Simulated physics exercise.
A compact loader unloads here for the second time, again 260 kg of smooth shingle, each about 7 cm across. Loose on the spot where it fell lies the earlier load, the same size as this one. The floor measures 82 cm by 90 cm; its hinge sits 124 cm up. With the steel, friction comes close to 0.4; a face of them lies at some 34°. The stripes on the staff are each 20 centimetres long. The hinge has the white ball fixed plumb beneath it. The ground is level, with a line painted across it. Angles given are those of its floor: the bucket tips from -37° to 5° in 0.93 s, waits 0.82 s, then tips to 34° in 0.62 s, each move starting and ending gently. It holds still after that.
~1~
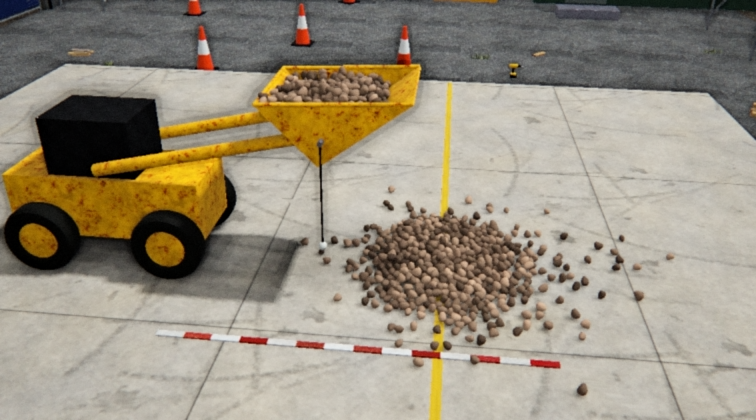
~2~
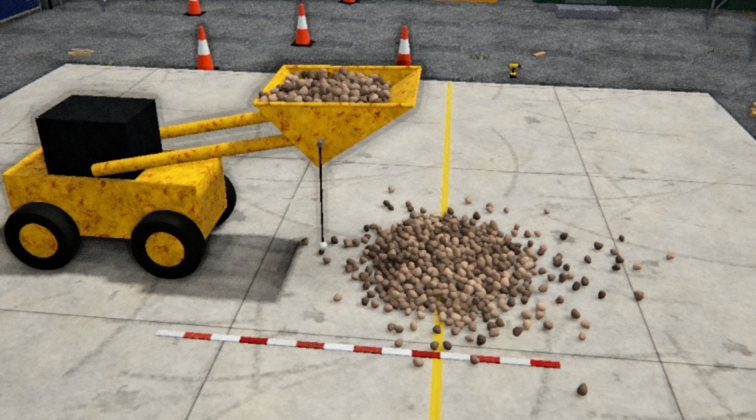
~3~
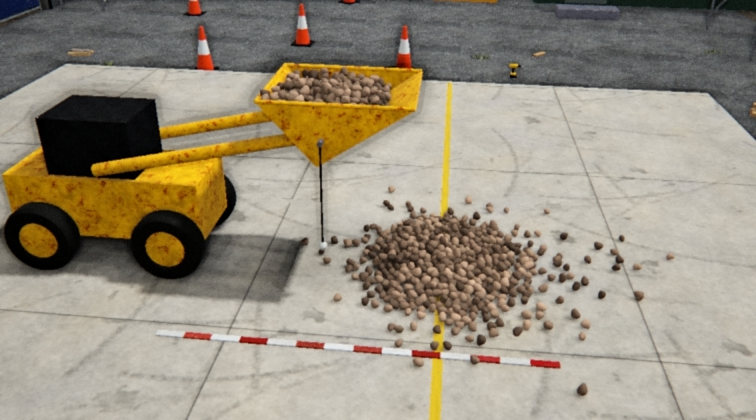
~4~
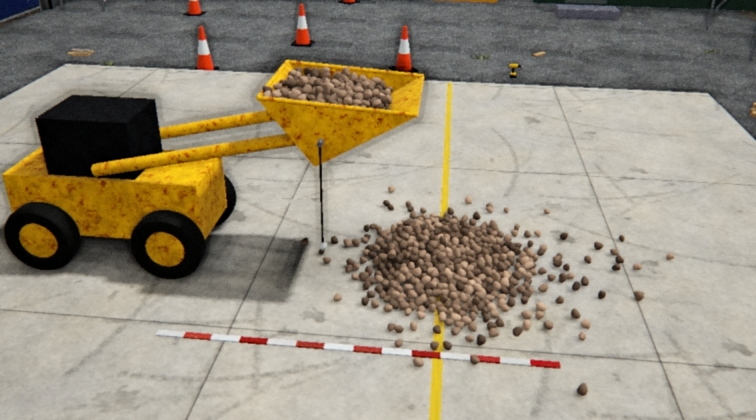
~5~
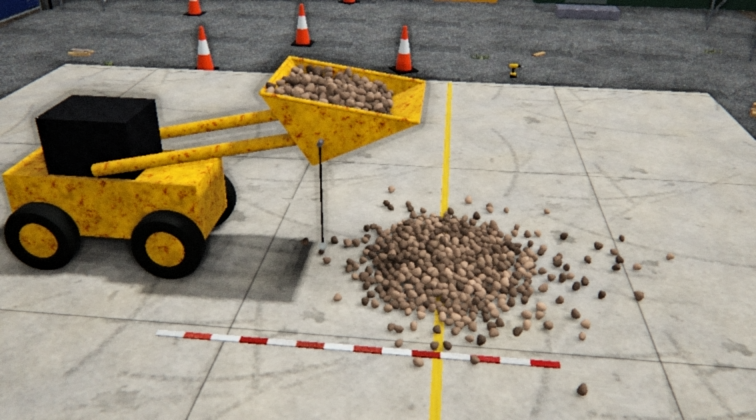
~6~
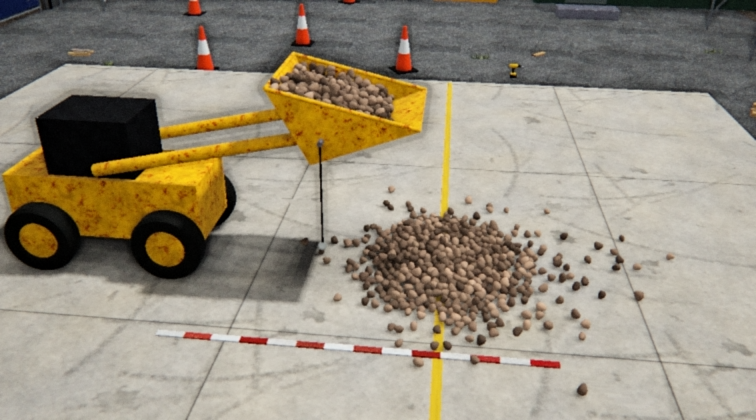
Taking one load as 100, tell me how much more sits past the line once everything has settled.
Some 63 per cent is added.
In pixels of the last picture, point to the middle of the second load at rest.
Roughly pixel (454, 254) in the last view.
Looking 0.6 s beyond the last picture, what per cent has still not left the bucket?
100 % still inside.
Then, 0.3 s after the last picture the floor is at -1°; in per cent of one load, 100 in the bucket, 45 short of the line, 55 past the line; the foremost stones are at (627, 260).
Then, 0.6 s after the last picture the floor is at 5°; in per cent of one load, 100 in the bucket, 45 short of the line, 55 past the line; the foremost stones are at (627, 260).
Then, 2.4 s after the last picture the floor is at 34°; in per cent of one load, 15 in the bucket, 99 short of the line, 86 past the line; the foremost stones are at (627, 260).
Then, 4.8 s after the last picture the floor is at 34°; in per cent of one load, 0 in the bucket, 82 short of the line, 118 past the line; the foremost stones are at (627, 260). Net gain past the line, 63.
